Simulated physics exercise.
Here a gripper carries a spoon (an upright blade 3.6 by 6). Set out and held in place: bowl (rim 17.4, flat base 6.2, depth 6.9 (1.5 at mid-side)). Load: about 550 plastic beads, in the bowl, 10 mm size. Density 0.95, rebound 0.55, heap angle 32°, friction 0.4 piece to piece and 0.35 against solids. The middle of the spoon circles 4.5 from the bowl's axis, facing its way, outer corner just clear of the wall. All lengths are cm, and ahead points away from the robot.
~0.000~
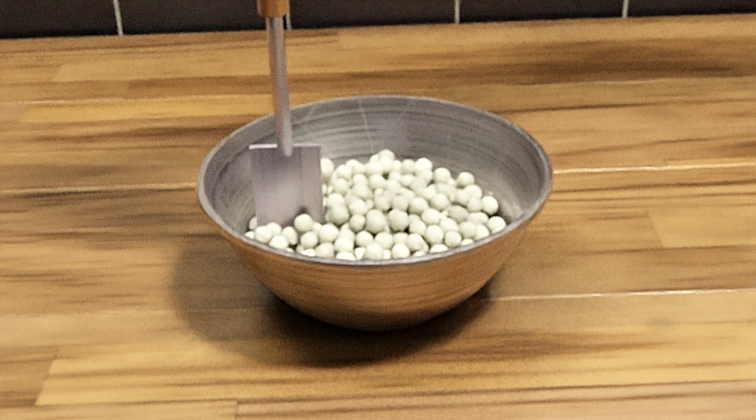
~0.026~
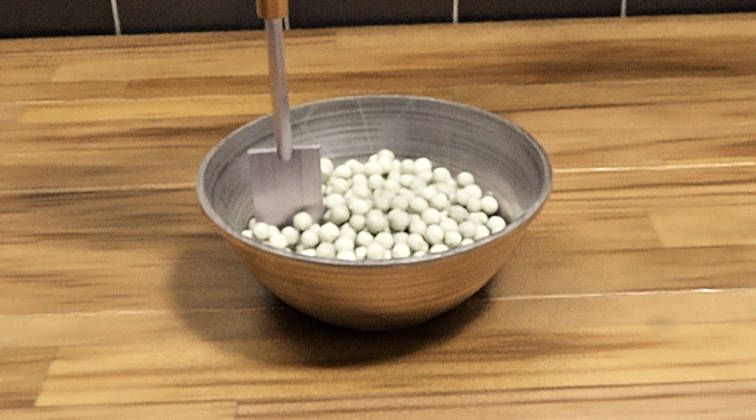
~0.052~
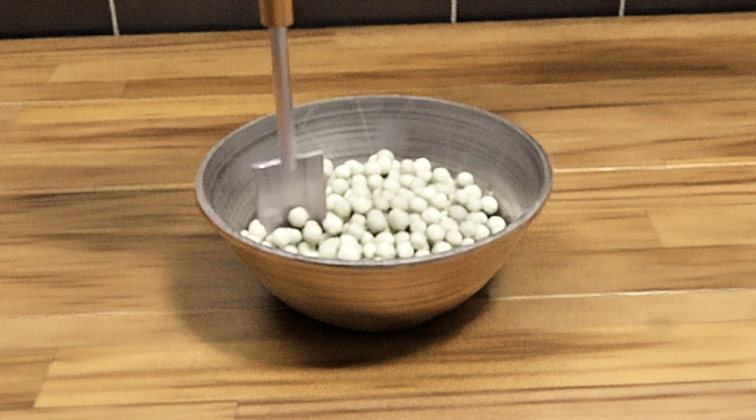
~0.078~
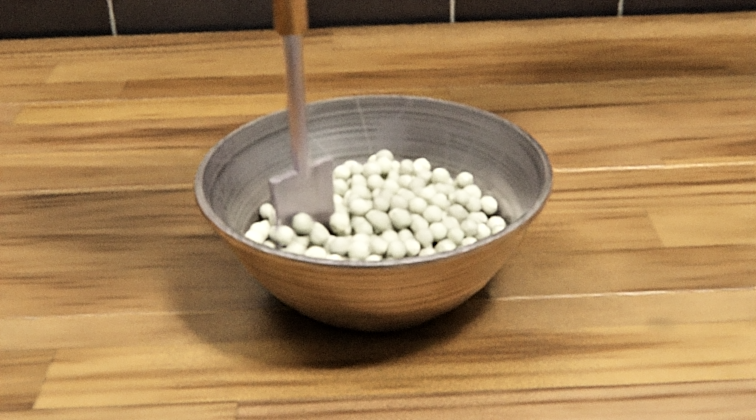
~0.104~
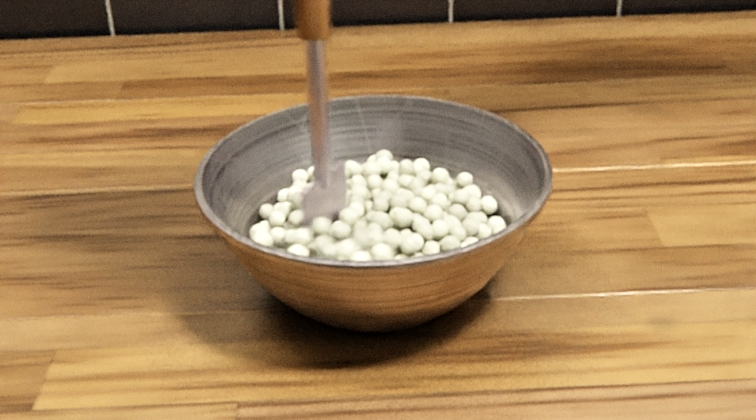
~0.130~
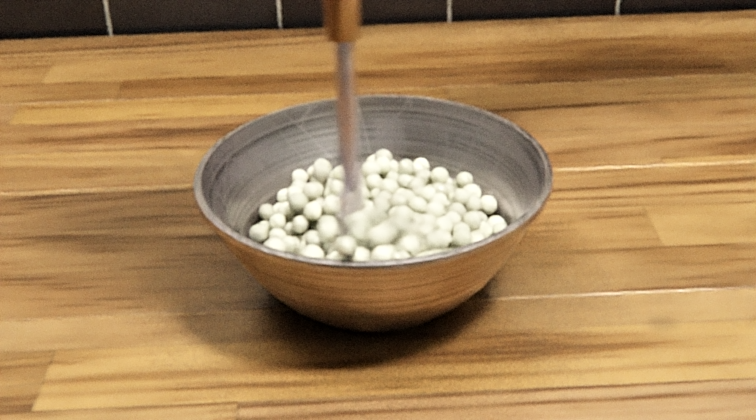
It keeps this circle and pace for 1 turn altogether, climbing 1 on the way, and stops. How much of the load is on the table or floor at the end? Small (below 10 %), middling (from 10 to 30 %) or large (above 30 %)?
A middling share, from 10 to 30 %, ends on the table or floor.
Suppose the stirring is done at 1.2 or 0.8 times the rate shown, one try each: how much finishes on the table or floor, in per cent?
About 20 and 5 per cent.
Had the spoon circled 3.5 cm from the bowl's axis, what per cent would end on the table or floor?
It would be near 5 per cent.
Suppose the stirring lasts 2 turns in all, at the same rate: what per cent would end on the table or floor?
It would be near 20 per cent.
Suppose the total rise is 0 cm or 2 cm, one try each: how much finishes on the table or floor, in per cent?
Some 15 and 10 per cent.
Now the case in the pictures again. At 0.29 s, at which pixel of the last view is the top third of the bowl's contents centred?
Around (445, 172).
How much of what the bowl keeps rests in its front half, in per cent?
About 60 per cent.
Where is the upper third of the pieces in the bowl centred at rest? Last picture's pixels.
At about (331, 246).
By 0.29 s, 184° round, highest piece 9 above the table; 538 in the bowl, 1 on the table or floor, 14 in flight or on the tool.
By 0.45 s, 292° round, highest piece 10 above the table; 503 in the bowl, 32 on the table or floor, 18 in flight or on the tool.
By 0.73 s, 0° round, highest piece 6 above the table; 477 in the bowl, 75 on the table or floor, 1 in flight or on the tool.
By 1.43 s, 0° round, highest piece 6 above the table; 477 in the bowl, 76 on the table or floor.
Final count, 477 in the bowl, 76 on the table or floor. That is 14 % on the table or floor.
